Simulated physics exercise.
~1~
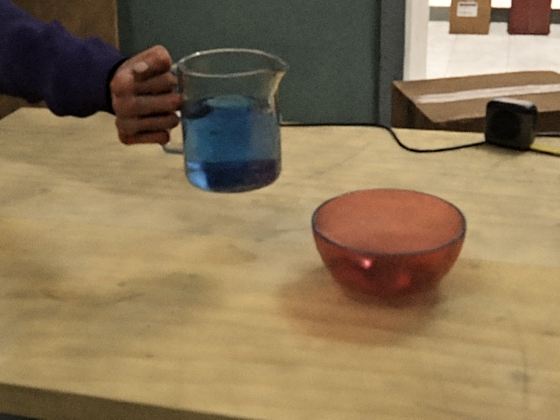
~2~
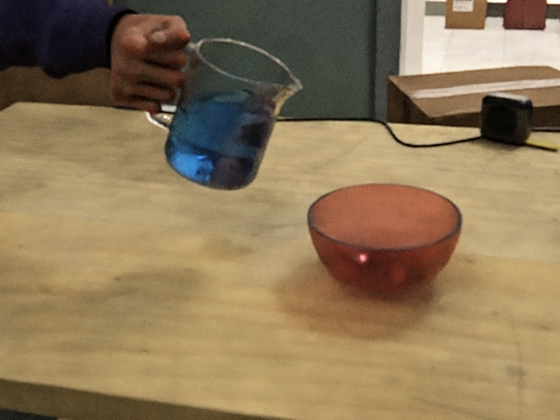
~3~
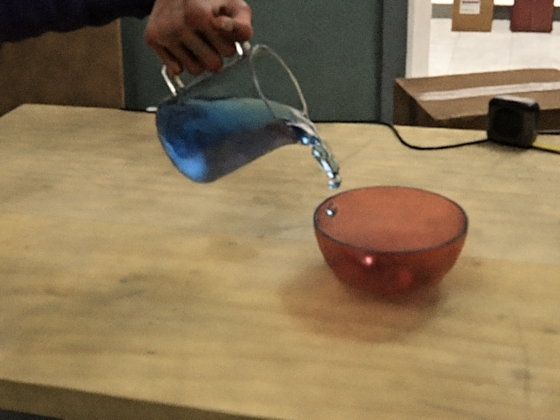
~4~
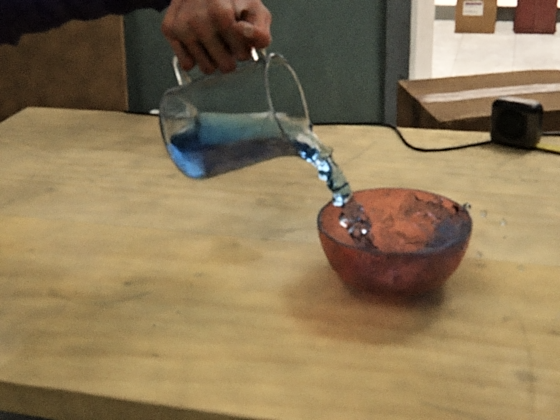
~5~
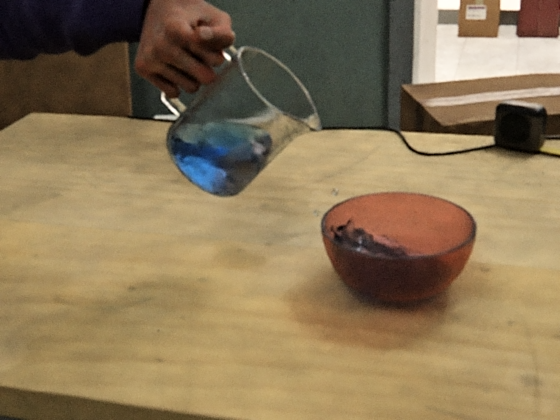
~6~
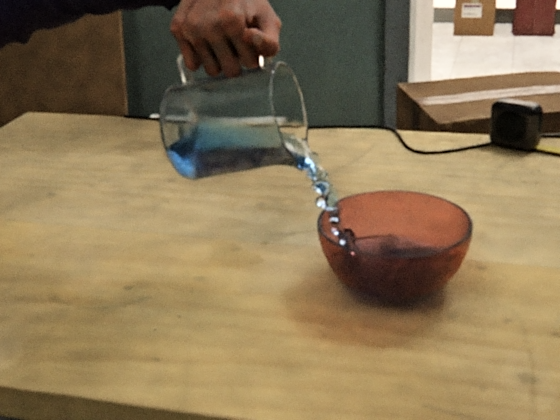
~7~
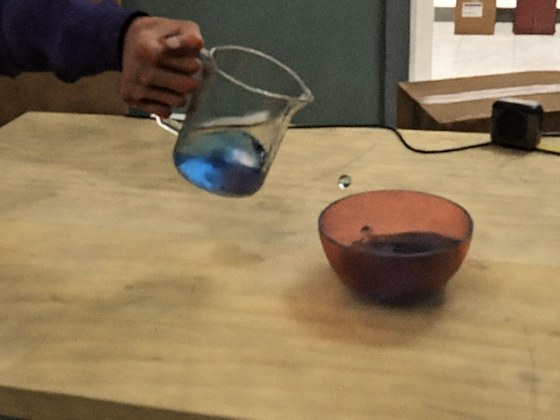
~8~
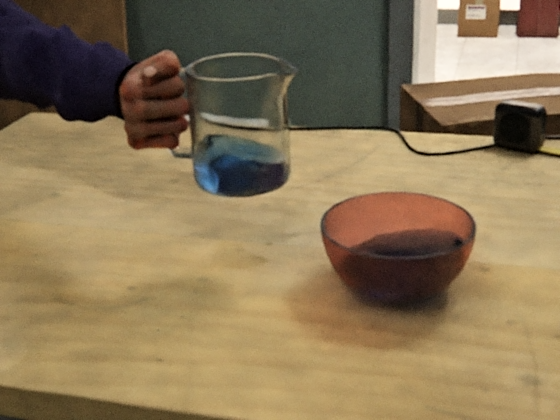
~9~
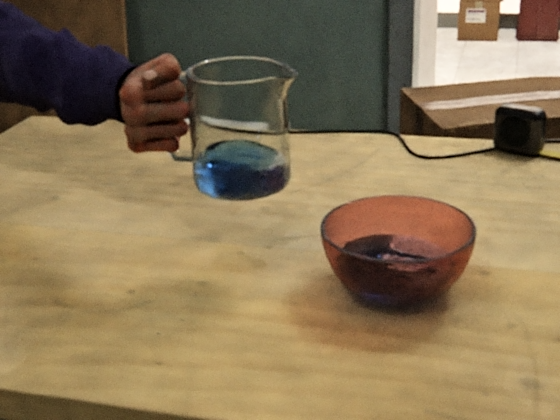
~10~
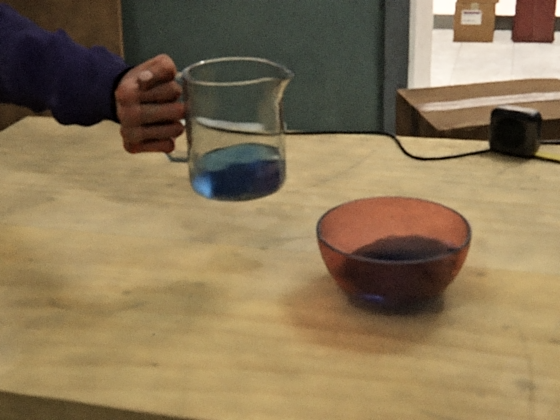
The clip opens on a hand in a dark purple sleeve holding a glass jug of blue liquid above a wooden table, to the left of an empty, see-through red bowl. The hand tips the jug to the right until a stream runs from its spout into the bowl, splashing inside. It eases the jug partly back and the stream stops, then tilts it steeply again for a second pour. A last drop falls as the jug swings upright. Finally, the jug is held level with some blue liquid left, while the bowl holds a dark-looking pool that settles.
